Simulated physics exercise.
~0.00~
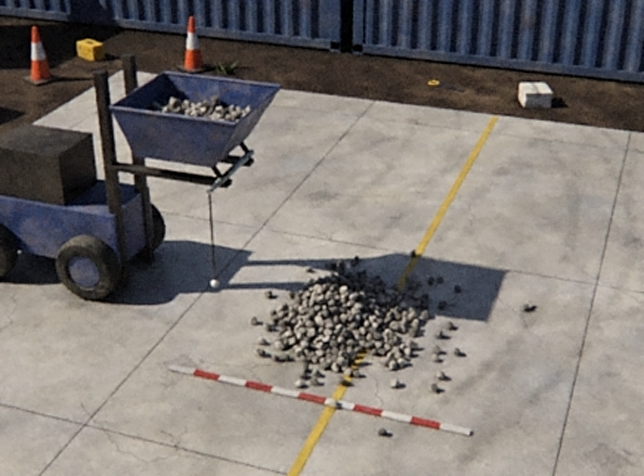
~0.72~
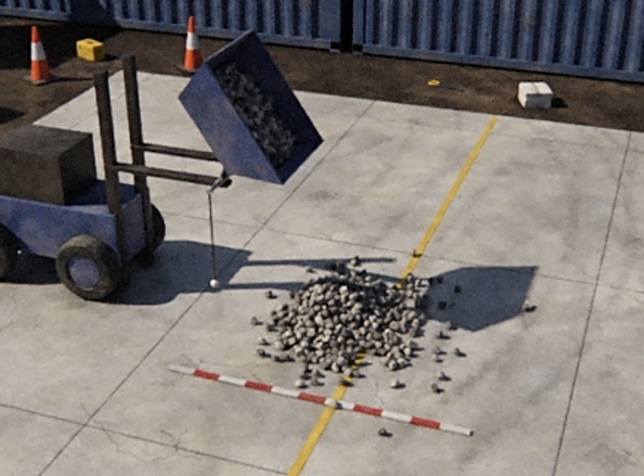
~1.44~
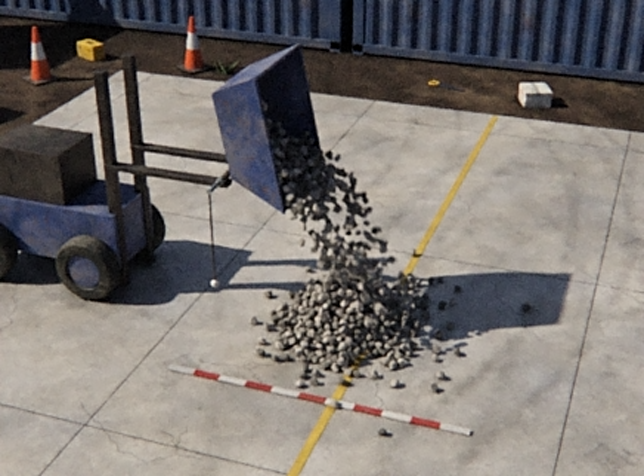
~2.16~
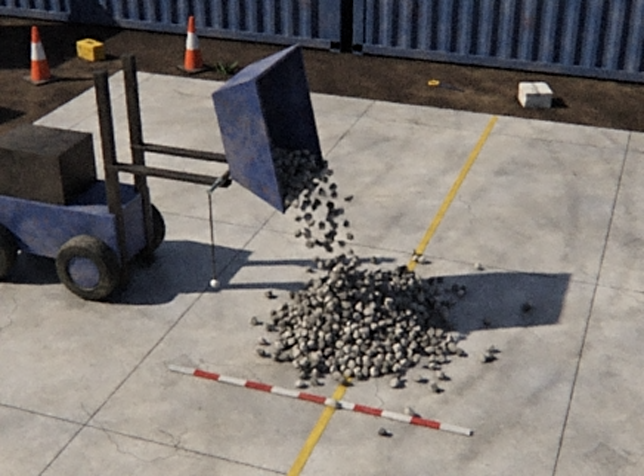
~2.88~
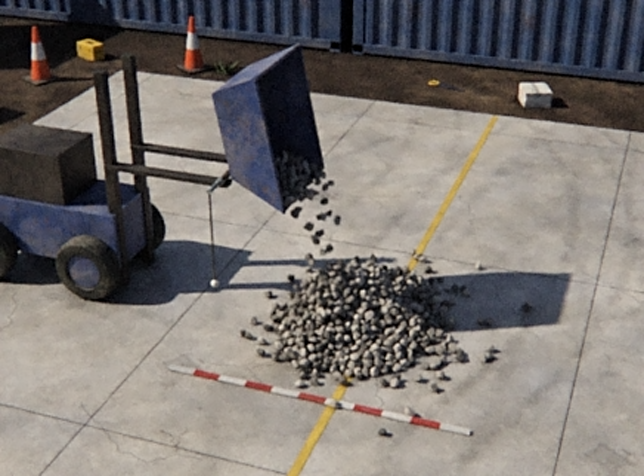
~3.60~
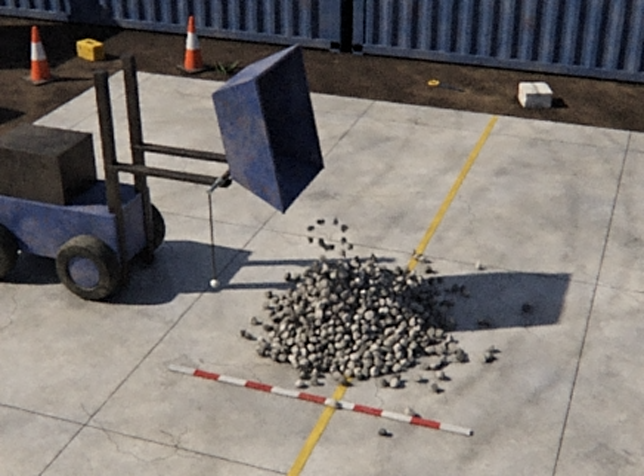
A blue forklift tipped its raised skip steeply to the right and held it there while grey stones poured onto the pile already lying across the yellow line, leaving the skip empty and the heap larger as the last few stones fell.
